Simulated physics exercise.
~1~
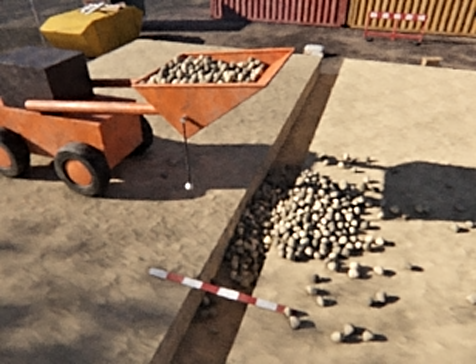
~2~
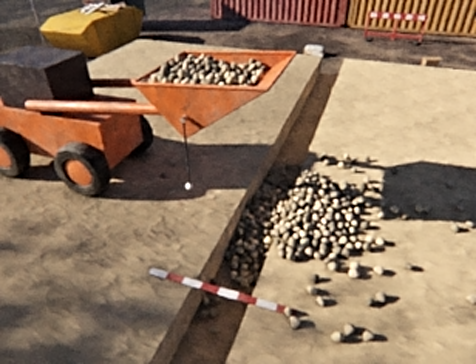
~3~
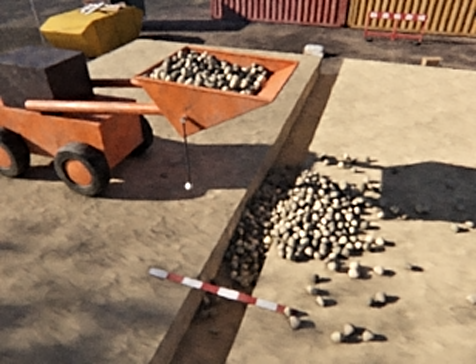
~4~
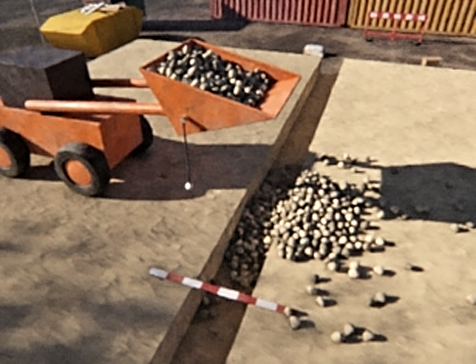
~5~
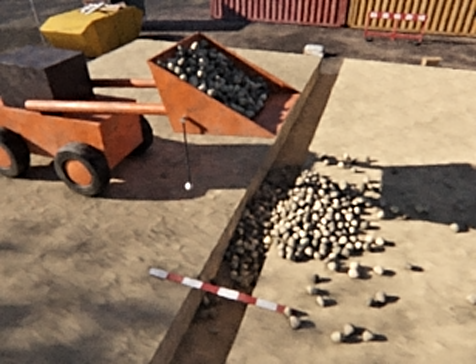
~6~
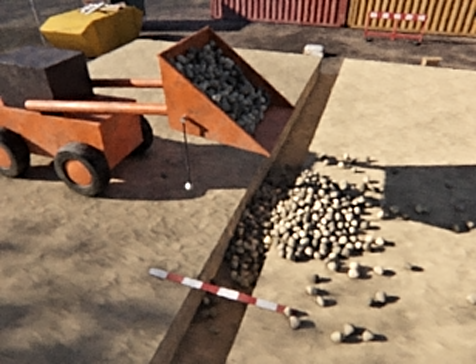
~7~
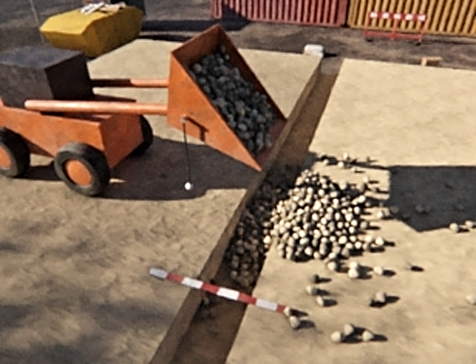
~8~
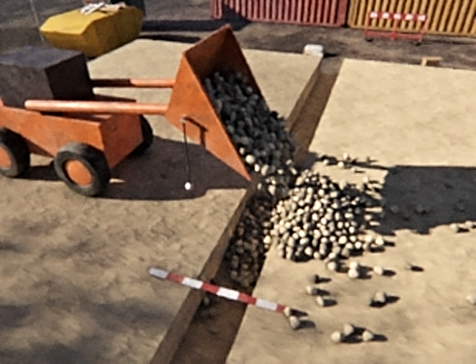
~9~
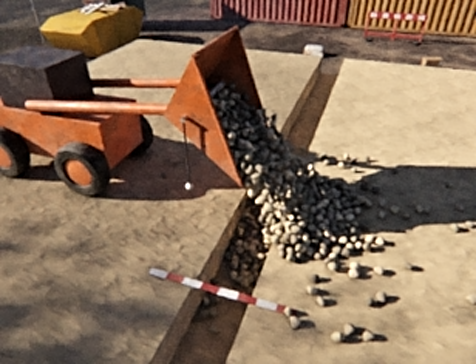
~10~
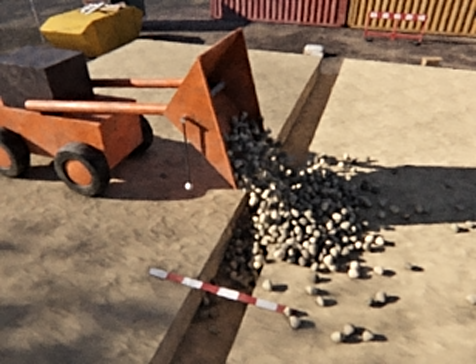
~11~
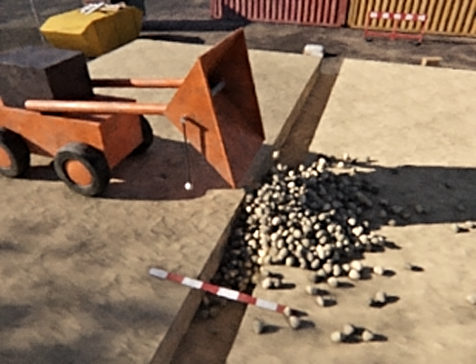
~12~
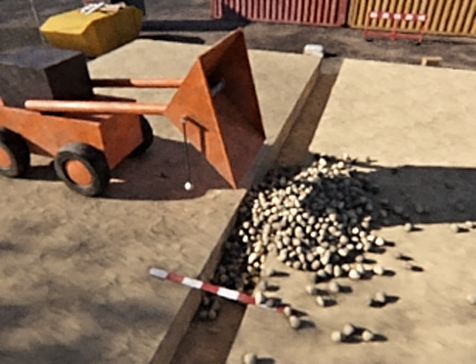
The video shows an orange loader tipping its bucket of rounded stones forward until they pour onto an earlier heap lying in and beyond a narrow trench; the emptied bucket stays steeply tilted as the enlarged pile spreads and settles around a red and white striped bar.
